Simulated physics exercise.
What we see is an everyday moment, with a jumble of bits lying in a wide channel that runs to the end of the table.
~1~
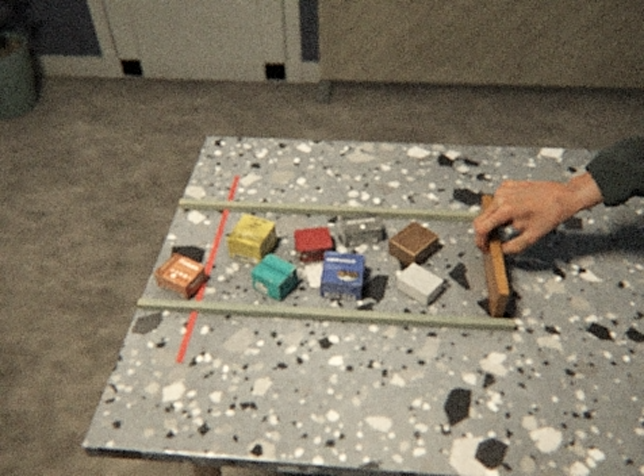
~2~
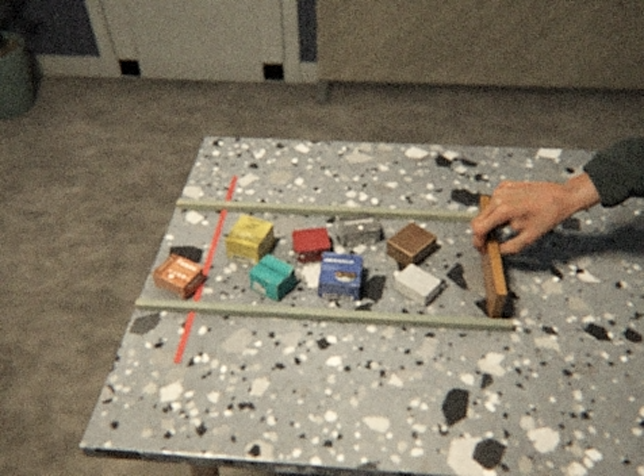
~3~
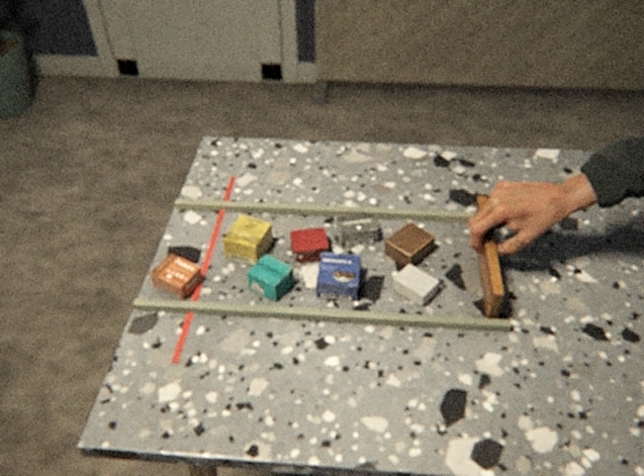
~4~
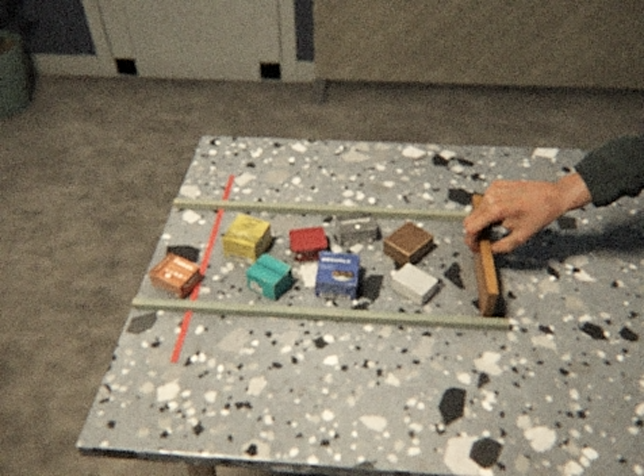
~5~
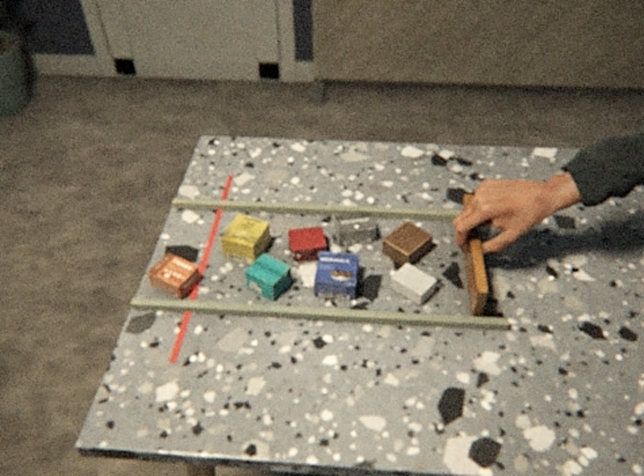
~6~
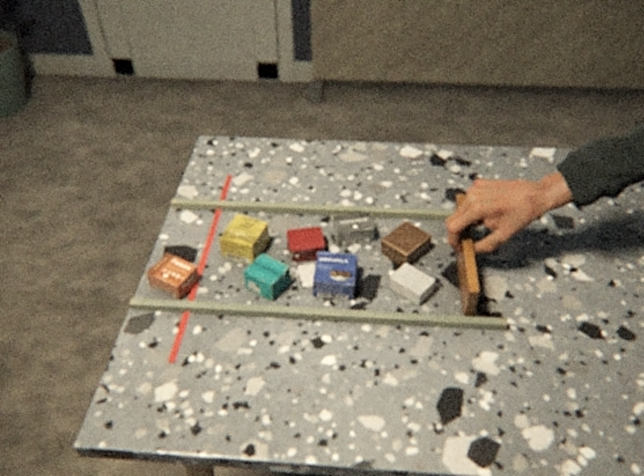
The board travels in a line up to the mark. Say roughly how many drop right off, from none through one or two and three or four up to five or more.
Dropping off: Three or four.
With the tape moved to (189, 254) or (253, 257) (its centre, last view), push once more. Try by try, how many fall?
In order, 5 and 1.
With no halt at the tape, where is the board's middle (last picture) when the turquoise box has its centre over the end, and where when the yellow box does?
The middle is at (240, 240) when it's the turquoise box, and at (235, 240) when it's the yellow box.
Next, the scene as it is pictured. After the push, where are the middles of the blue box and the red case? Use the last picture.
In the last picture the blue box sits at (139, 274) while the red case sits at (161, 234).
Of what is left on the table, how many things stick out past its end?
I get 2.
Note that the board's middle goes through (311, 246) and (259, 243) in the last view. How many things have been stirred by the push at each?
So 8, and at the other place 8.
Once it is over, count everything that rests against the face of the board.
The figure is 3.
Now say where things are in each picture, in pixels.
In the first picture, orange box (181, 276); yellow box (253, 240); turquoise box (275, 278); board (492, 254); tape (213, 255).
In the second picture, yellow box (251, 240); brown block (411, 245).
In the third picture, turquoise box (271, 278); red case (309, 246).
In the fourth picture, orange box (176, 276); grey box (356, 229).
In the fifth picture, yellow box (247, 239); blue box (337, 275).
In the sixth picture, orange box (174, 276); yellow box (245, 239); turquoise box (268, 277); board (465, 253); tape (205, 254).
Early on, none off yet; orange box at rest near (174, 276); yellow box at rest near (245, 239); turquoise box at rest near (267, 277).
A while later, none off yet; orange box travelled about its own width near (141, 273); yellow box travelled about its own width near (198, 236); turquoise box travelled well along near (179, 272).
Finally, the number that fall off is three or four; lost, turquoise box, yellow box and orange box.
